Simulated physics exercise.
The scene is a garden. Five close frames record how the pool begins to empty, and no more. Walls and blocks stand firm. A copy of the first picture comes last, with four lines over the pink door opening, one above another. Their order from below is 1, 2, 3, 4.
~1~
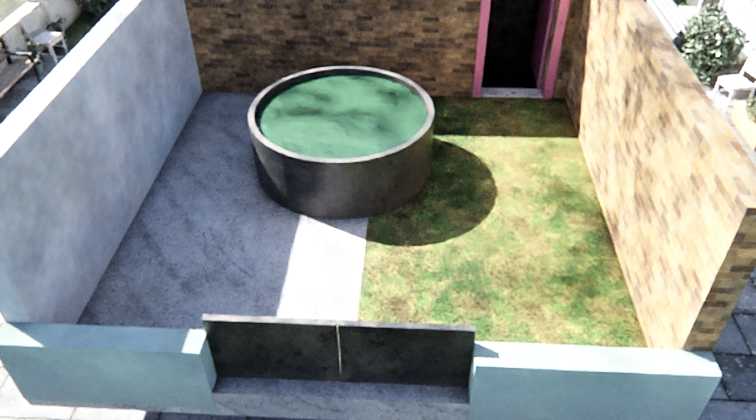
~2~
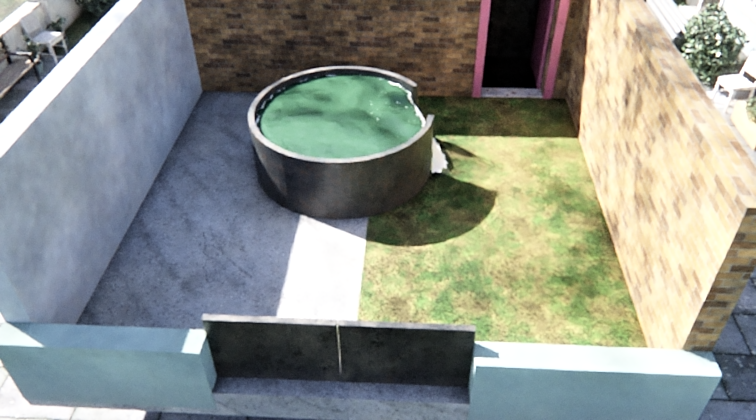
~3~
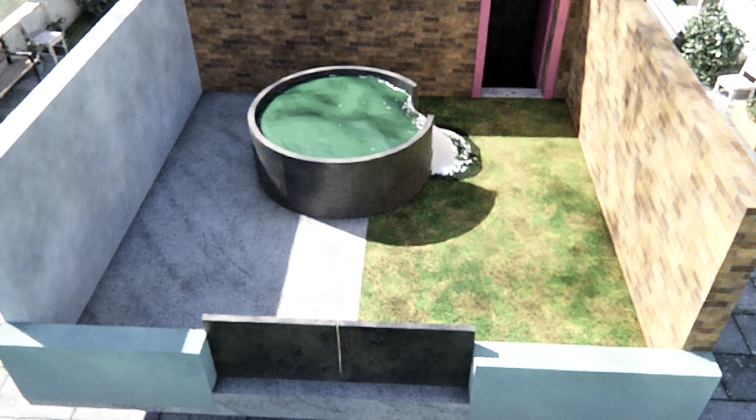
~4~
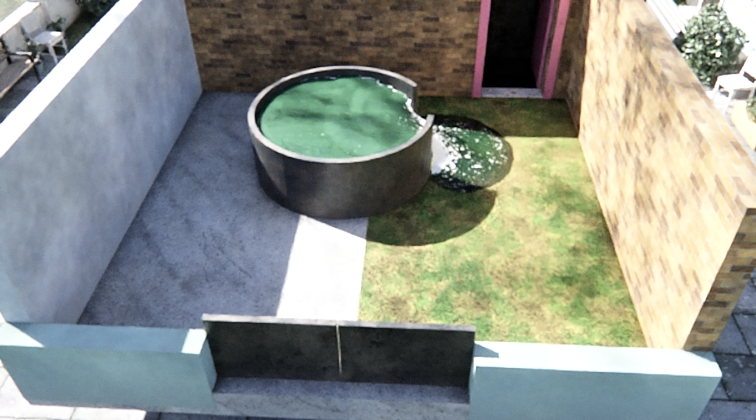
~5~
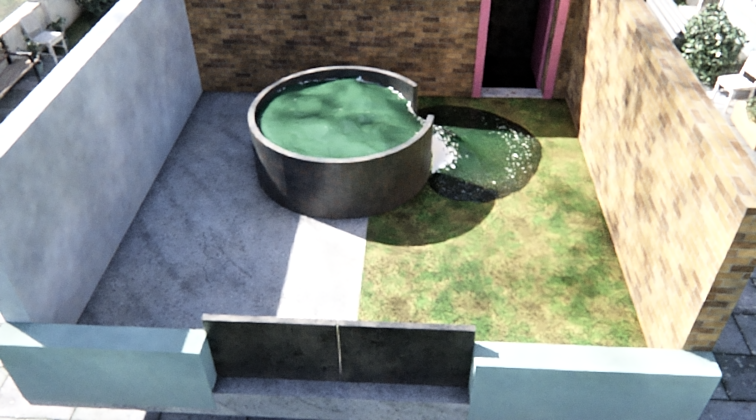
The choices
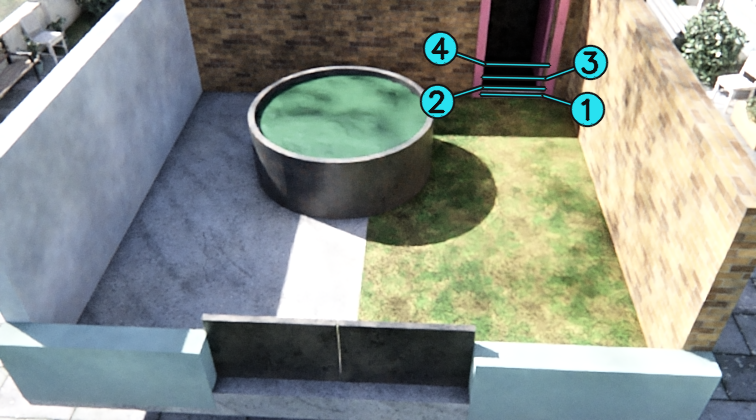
At first, green water lies still in a round, dark-walled pool in a walled garden, half paving and half grass, with its front gate shut. Then a gap opens in the pool's right side and water pours through, foaming white, and spreads across the grass in a widening dark green patch.
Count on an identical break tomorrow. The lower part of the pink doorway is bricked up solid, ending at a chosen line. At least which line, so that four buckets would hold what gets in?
Go for 3.
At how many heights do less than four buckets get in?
Two of them.
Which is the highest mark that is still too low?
It is 2.
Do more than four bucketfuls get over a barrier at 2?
Yes.
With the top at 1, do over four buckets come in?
Yes, that goes wrong.
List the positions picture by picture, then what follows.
Water in the pool at rest, its middle at (342, 115); foot of the pink doorway at (511, 97); shut gate at (339, 332).
Water covers 1 % of the ground and shows as far out as (439, 170).
Water covers 3 % of the ground and shows as far out as (473, 168).
Water covers 7 % of the ground and shows as far out as (503, 142).
Water covers 11 % of the ground and shows as far out as (535, 143).
On the marked copy, 1 at (512, 95); 2 at (513, 88); 3 at (514, 77); 4 at (516, 64); from the bottom up 1, 2, 3, 4.
If 1 is chosen, dozens of bucketfuls pour in.
If 2 is chosen, about 8 bucketfuls get in.
If 3 is chosen, a splash gets over, under a bucket.
If 4 is chosen, nothing gets over.
